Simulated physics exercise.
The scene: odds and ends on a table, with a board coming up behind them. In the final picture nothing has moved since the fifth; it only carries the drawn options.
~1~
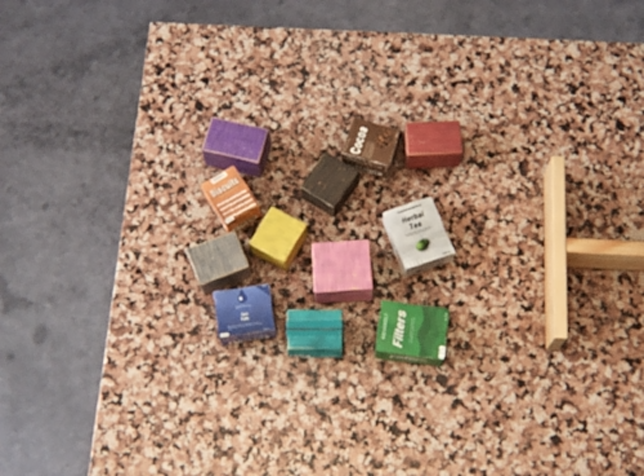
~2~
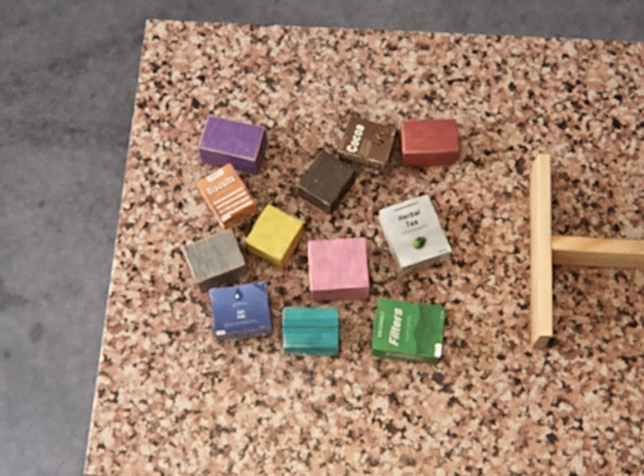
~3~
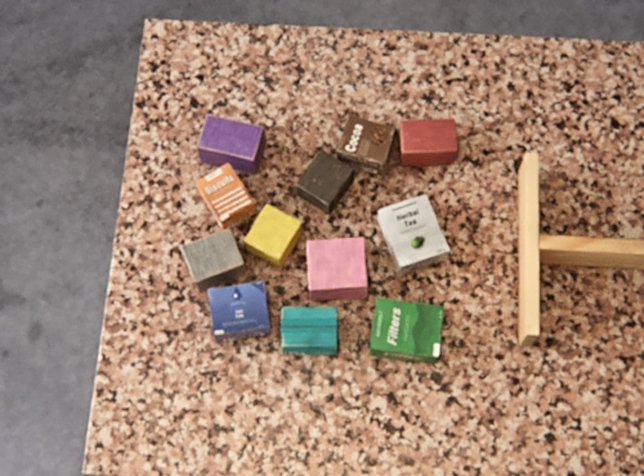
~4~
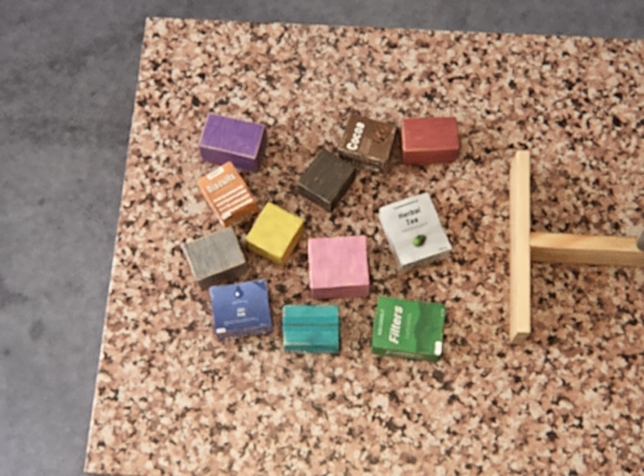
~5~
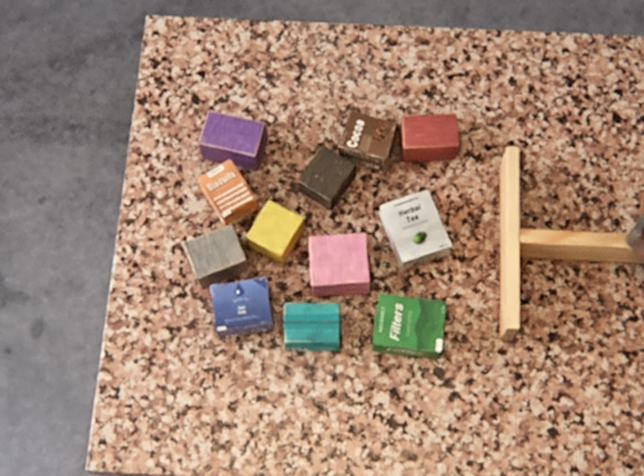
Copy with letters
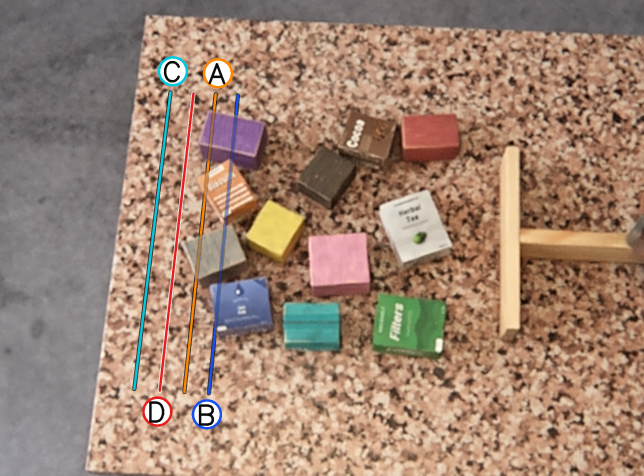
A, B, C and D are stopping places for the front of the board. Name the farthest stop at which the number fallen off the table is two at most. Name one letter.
A is the last line within the limit.
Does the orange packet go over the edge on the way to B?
No.
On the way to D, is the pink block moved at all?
By then, yes.
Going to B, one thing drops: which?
It is the grey block.
On the copy, A at (201, 236); B at (224, 237); C at (153, 233); D at (177, 234).
On A. First, board (399, 229); blue box (236, 308); turquoise box (290, 327).
Then, board (286, 224); blue box (130, 312); grey block (150, 253).
Finally, board (201, 220); grey block over the edge; orange packet (131, 166); one fallen.
By contrast, B is within the limit but short; C drops five; D drops four.
